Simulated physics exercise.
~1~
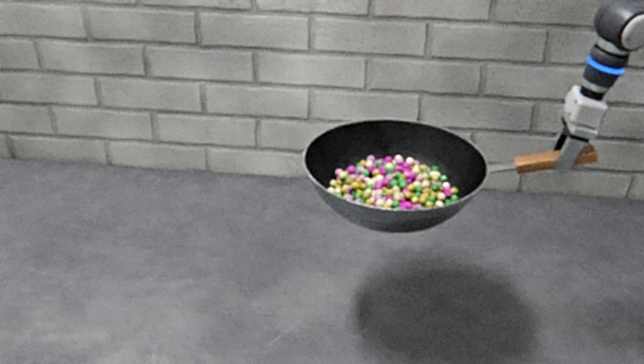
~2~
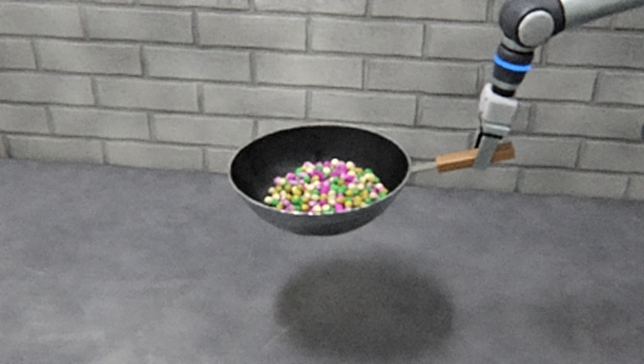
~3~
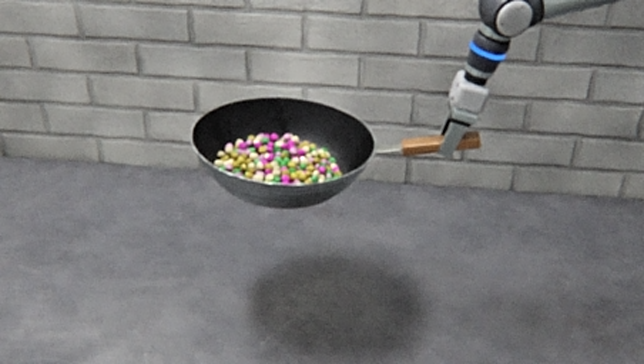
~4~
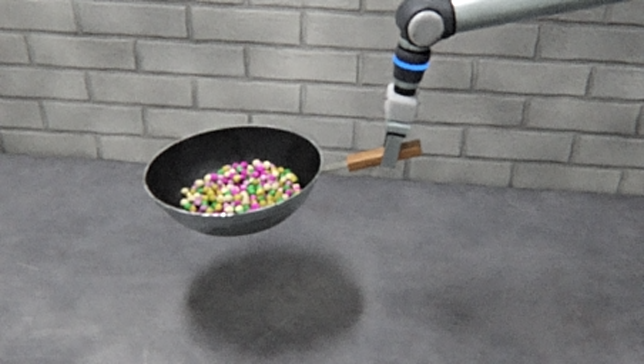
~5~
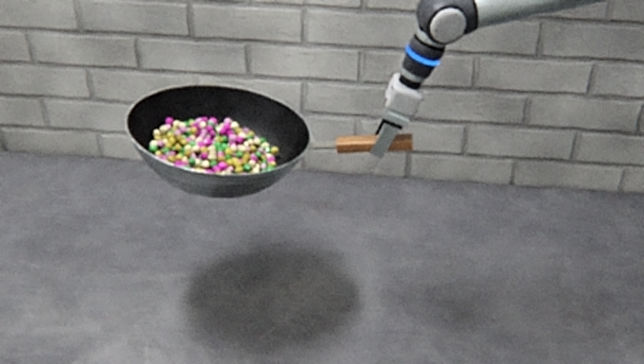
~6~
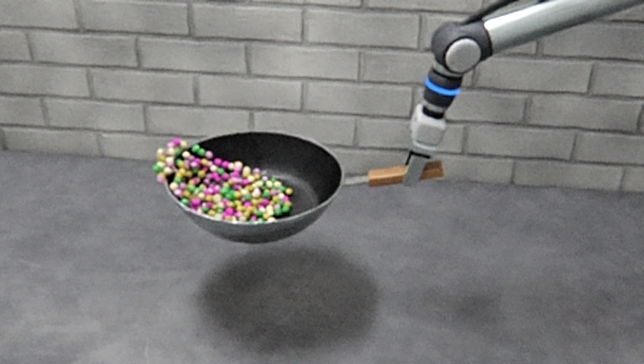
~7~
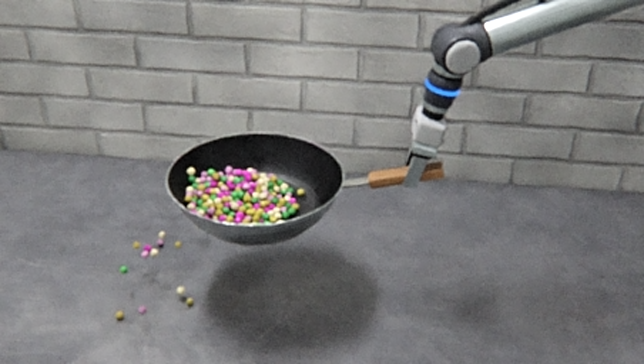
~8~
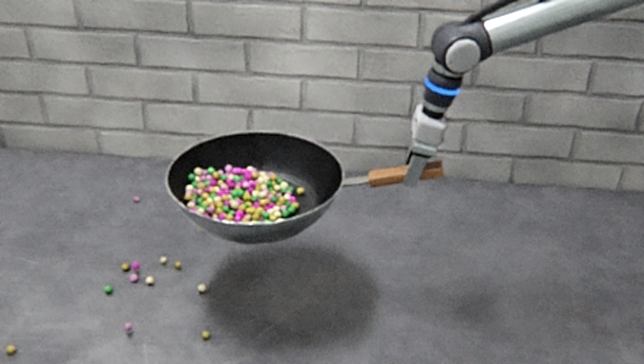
A robot arm swings a frying pan of colourful balls left, spilling a few over the rim.
